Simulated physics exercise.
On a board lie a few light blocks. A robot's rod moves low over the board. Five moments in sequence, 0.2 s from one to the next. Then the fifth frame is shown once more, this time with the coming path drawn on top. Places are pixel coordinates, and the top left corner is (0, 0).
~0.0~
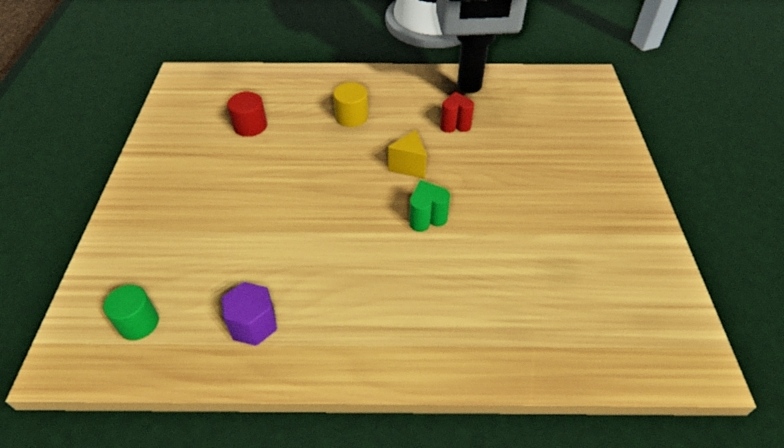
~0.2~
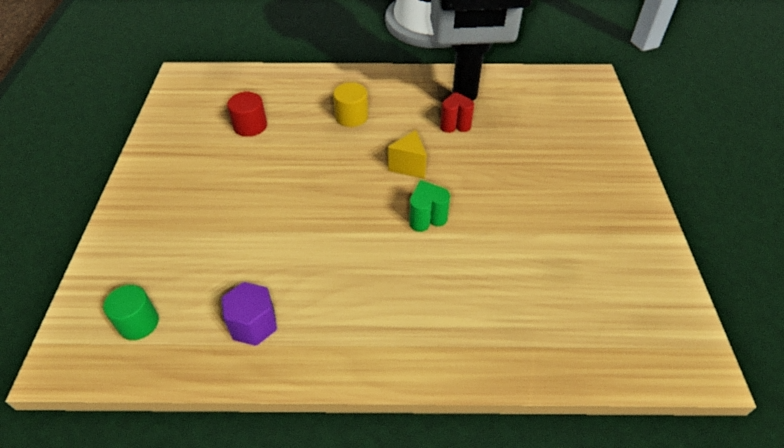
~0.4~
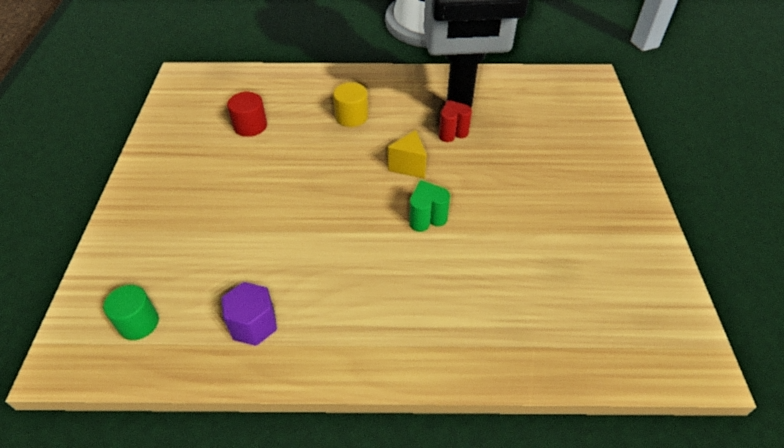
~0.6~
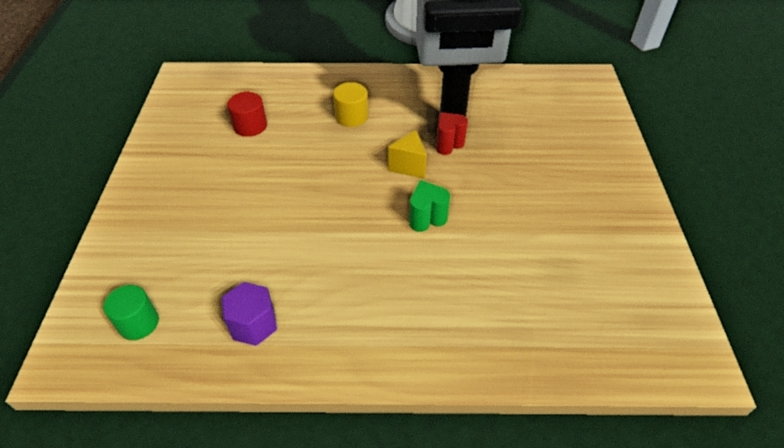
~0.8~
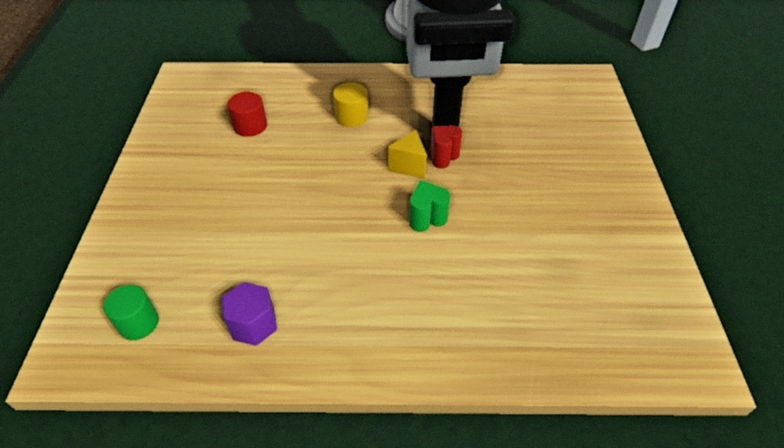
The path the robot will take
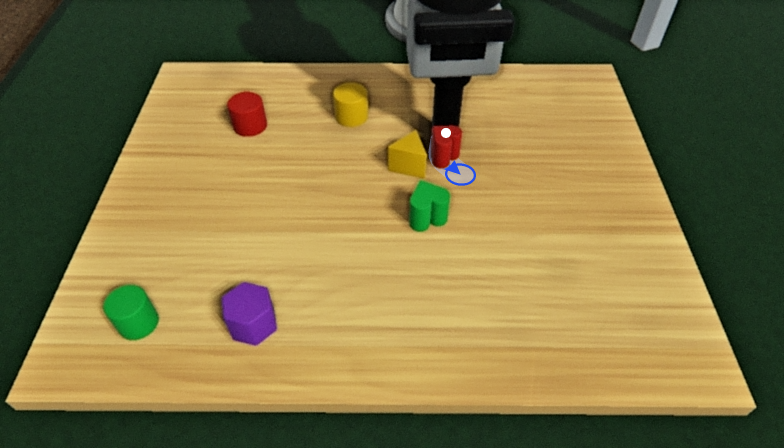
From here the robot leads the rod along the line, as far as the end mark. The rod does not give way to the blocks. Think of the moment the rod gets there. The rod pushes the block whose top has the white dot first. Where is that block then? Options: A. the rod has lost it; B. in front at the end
I choose A.
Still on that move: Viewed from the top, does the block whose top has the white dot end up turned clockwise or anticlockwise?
With the clock.
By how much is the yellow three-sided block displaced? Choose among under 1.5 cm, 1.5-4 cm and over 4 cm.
Final distance: Less than 1.5 cm.
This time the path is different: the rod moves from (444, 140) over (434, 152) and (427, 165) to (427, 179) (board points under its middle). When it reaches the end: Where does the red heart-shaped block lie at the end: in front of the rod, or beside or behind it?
When the path ends, it will sit ahead of the rod.
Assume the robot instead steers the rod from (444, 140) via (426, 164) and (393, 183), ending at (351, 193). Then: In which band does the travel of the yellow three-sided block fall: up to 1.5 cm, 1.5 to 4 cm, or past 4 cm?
Of the three bands, it's over 4 cm.
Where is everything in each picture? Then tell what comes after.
Lower end of the rod (469, 87), tops of blocks, yellow three-sided block (410, 143), red heart-shaped block (458, 101), in the first picture.
Rod (465, 96), blocks as before, in the second picture.
Rod (459, 106), red heart-shaped block (455, 109), in the third picture.
Rod (453, 117), red heart-shaped block (451, 120), in the fourth picture.
Rod (446, 133), yellow three-sided block (410, 143), red heart-shaped block (446, 133), in the fifth picture.
The drawn path runs from (444, 140) by way of (442, 152) and (448, 164) to (461, 174); the dot is on the red heart-shaped block.
On the path given first. Halfway along, rod (445, 147); red heart-shaped block (443, 152).
At the end, rod (462, 162); yellow three-sided block not moved; red heart-shaped block (447, 165), turned 50° clockwise.
